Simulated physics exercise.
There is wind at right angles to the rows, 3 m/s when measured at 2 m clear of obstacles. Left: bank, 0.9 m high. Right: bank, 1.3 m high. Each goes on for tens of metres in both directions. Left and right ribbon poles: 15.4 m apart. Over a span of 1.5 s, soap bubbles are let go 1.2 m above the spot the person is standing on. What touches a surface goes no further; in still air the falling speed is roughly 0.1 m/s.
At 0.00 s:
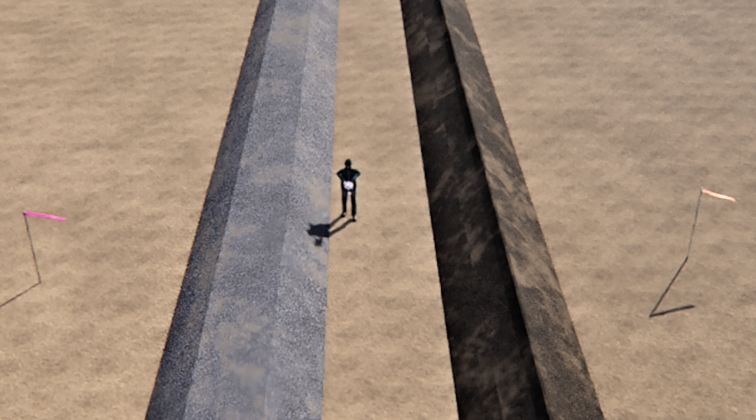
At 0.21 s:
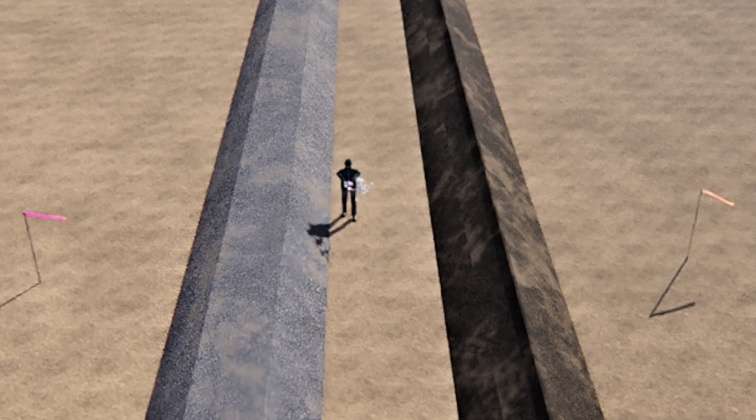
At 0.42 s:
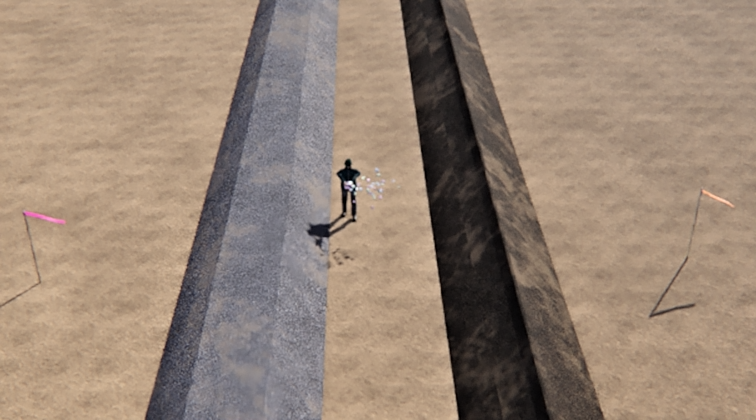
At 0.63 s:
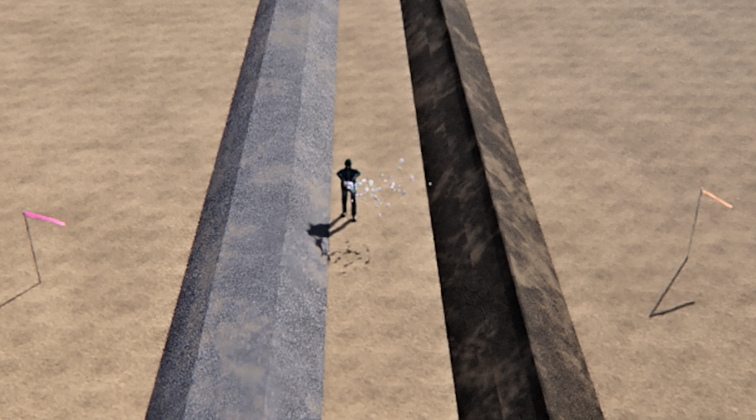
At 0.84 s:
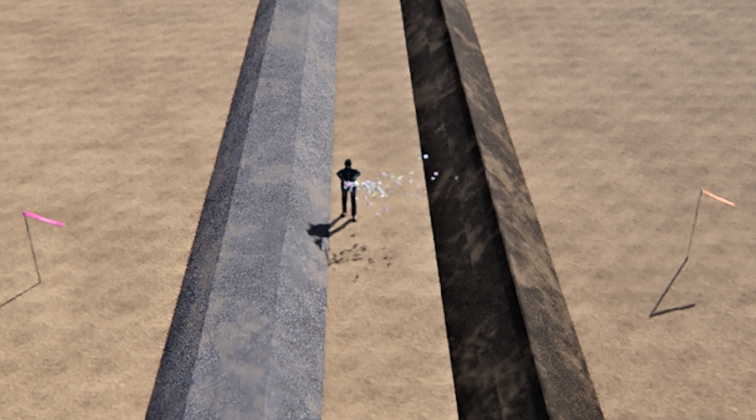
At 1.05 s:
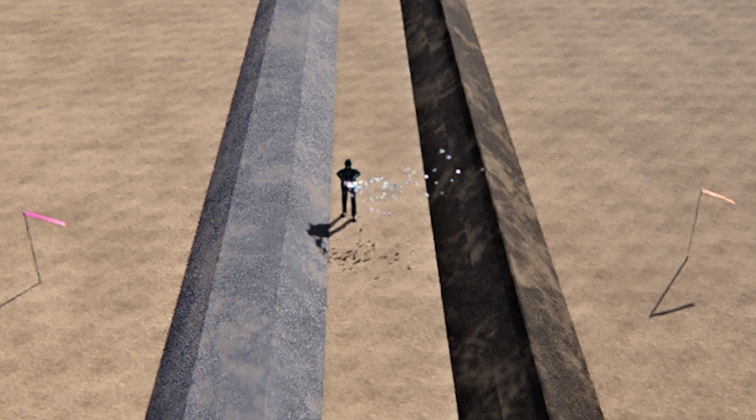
Two long, straight banks, blue-gray on the left and dark brown on the right, run up the view across sandy ground, seen from high above. A small dark-clothed figure stands between them beside the left bank, with a pink ribbon on a pole at far left and an orange one at far right. Pale bubbles emerge at the figure and spread rightward over the dark bank, while the ribbons stream right, barely shifting, and the camera stays still.
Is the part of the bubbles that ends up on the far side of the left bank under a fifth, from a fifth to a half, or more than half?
It is less than a fifth.
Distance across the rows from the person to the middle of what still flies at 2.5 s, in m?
Around 2.5 m.
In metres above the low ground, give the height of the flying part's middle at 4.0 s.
1.4 m.
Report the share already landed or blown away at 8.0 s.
40 per cent.
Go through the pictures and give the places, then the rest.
The left ribbon ends at (65, 219), leaning 80 degrees to the right and the bubbles in the air span x = 345 to 350 around y = 185, in the first frame.
The right ribbon ends at (733, 205), leaning 65 degrees to the right and the bubbles in the air span x = 350 to 370 around y = 190, in the second frame.
The left ribbon ends at (65, 222), leaning 75 degrees to the right, the bubbles in the air span x = 350 to 390 around y = 185 and the top of the left bank crosses (261, 199), in the third frame.
The right ribbon ends at (732, 207), leaning 60 degrees to the right and the bubbles in the air span x = 350 to 410 around y = 190, in the fourth frame.
The left ribbon ends at (64, 225), leaning 70 degrees to the right and the bubbles in the air span x = 350 to 425 around y = 185, in the fifth frame.
The right ribbon ends at (734, 203), leaning 65 degrees to the right, the bubbles in the air span x = 350 to 445 around y = 185 and the top of the left bank crosses (261, 199), in the sixth frame.
After 2.5 s, 97 % is in the air or yet to come; 0 % is beyond the left bank; the middle of what still flies is 1.1 m above the low ground, near (442, 188).
After 4.0 s, 82 % is in the air or yet to come; 0 % is beyond the left bank; the middle of what still flies is 1.3 m above the low ground, near (560, 181).
After 8.0 s, 61 % is in the air or yet to come; 0 % is beyond the left bank.
After 20.0 s, 6 % is in the air or yet to come; 0 % is beyond the left bank.
After 45.0 s, 0 % is in the air or yet to come; 0 % is beyond the left bank.
